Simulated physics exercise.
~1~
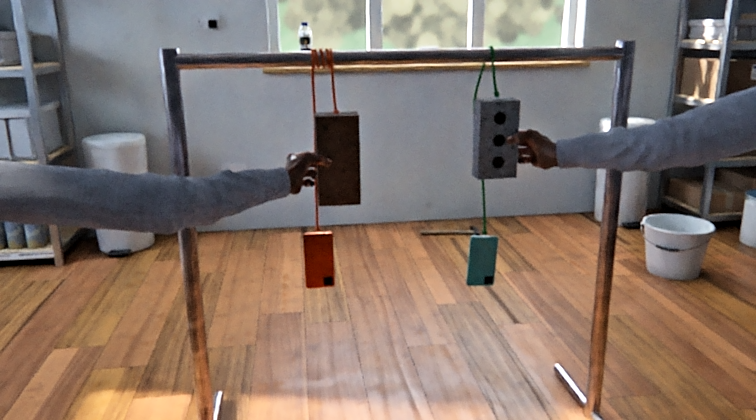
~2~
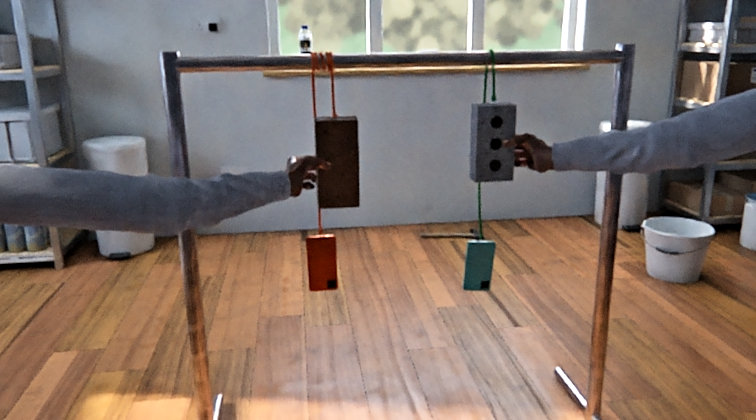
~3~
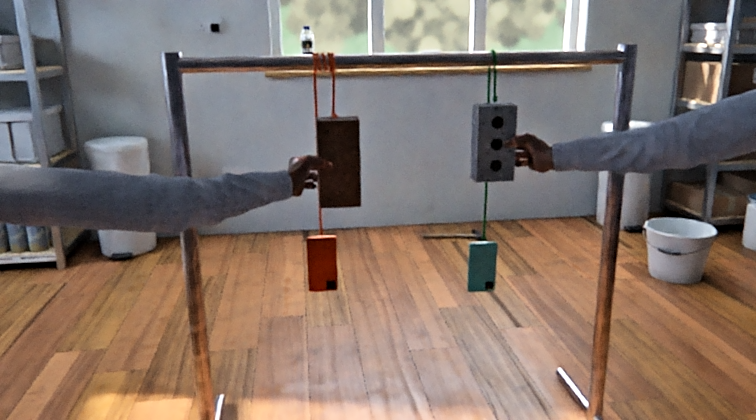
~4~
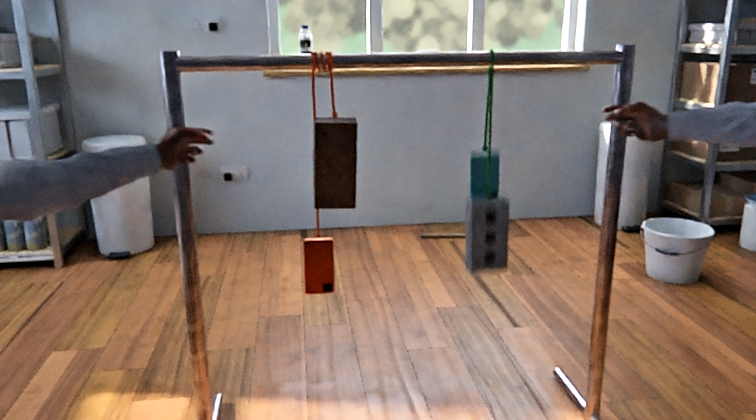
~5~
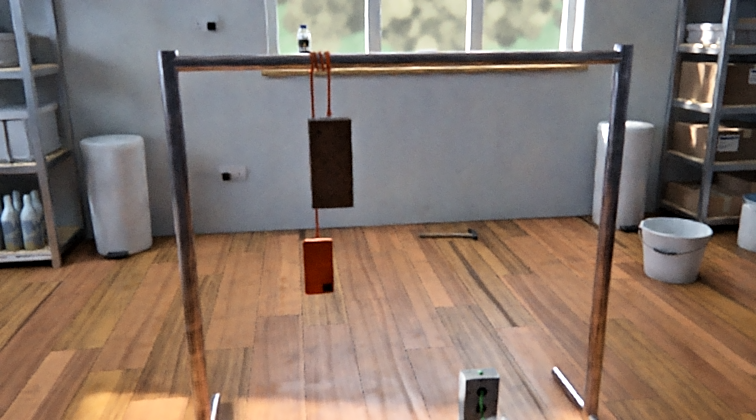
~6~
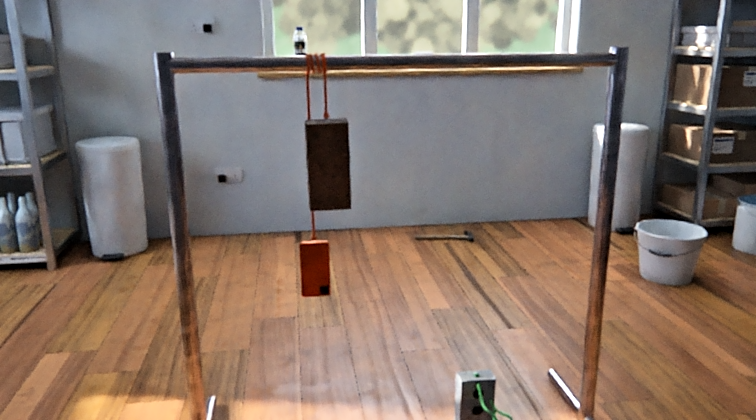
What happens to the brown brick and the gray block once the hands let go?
The brown brick keeps hanging at the same height from the rail, while the gray block drops down to the floor.
